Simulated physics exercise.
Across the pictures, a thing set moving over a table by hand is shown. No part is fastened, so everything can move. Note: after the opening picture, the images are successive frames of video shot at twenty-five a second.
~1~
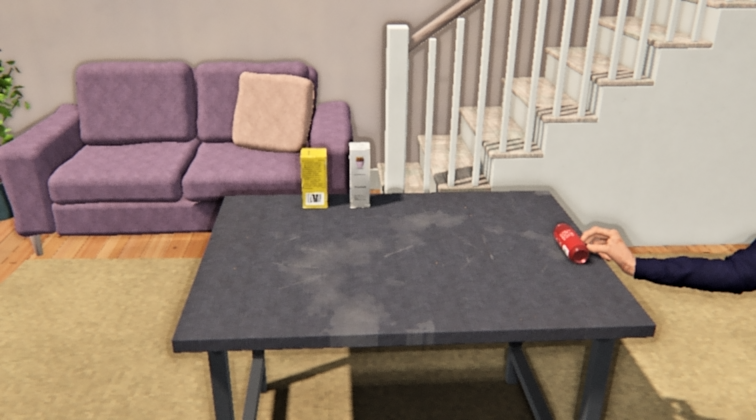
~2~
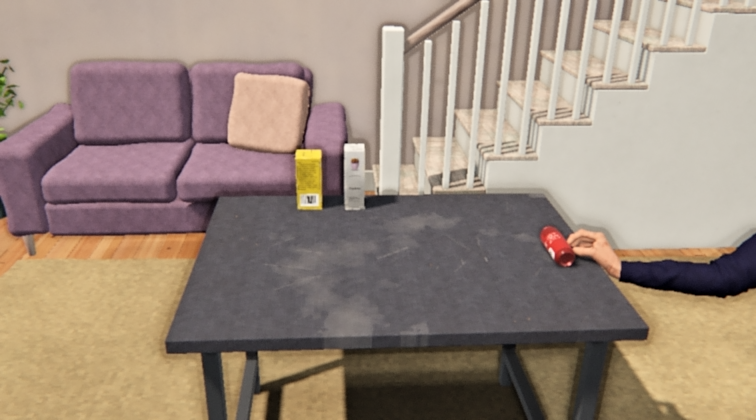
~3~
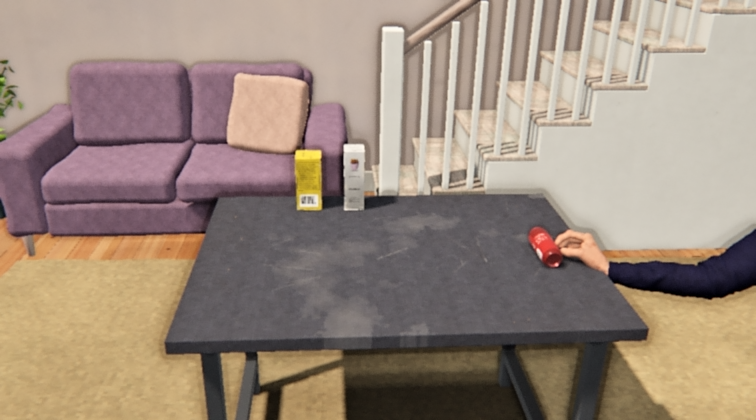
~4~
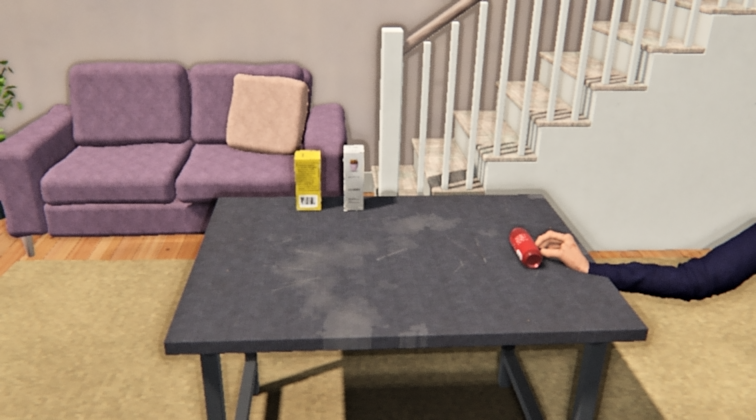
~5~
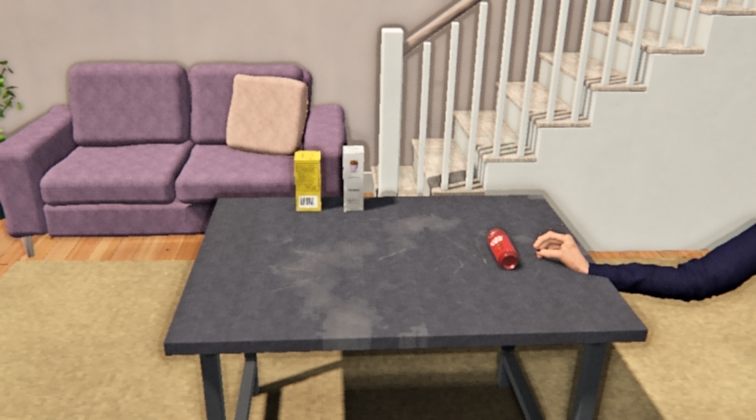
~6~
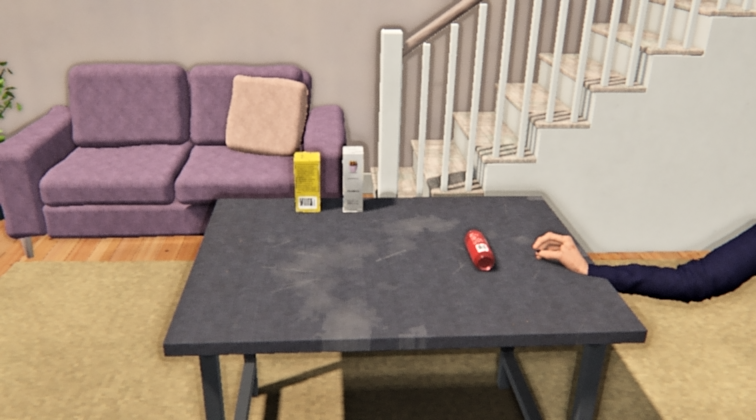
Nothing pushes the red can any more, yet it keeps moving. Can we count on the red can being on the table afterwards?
My guess is that it does leave the table.
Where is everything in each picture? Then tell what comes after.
The first frame shows under the hand; red can (571, 243).
The second frame shows under the hand; red can (557, 246).
The third frame shows under the hand; red can (545, 247).
The fourth frame shows red can (525, 248).
The fifth frame shows red can (503, 249) moved about its own width.
The sixth frame shows red can (479, 250) moved well along.
Then, 0.20 s later than the last frame, red can moved well along near (370, 252).
Then, 0.50 s later than the last frame, red can moved well along near (216, 254).
Then, 0.70 s later than the last frame, red can now off the table.
Then, 1.00 s later than the last frame, things are still on the move.
When it is over, off the table, red can.
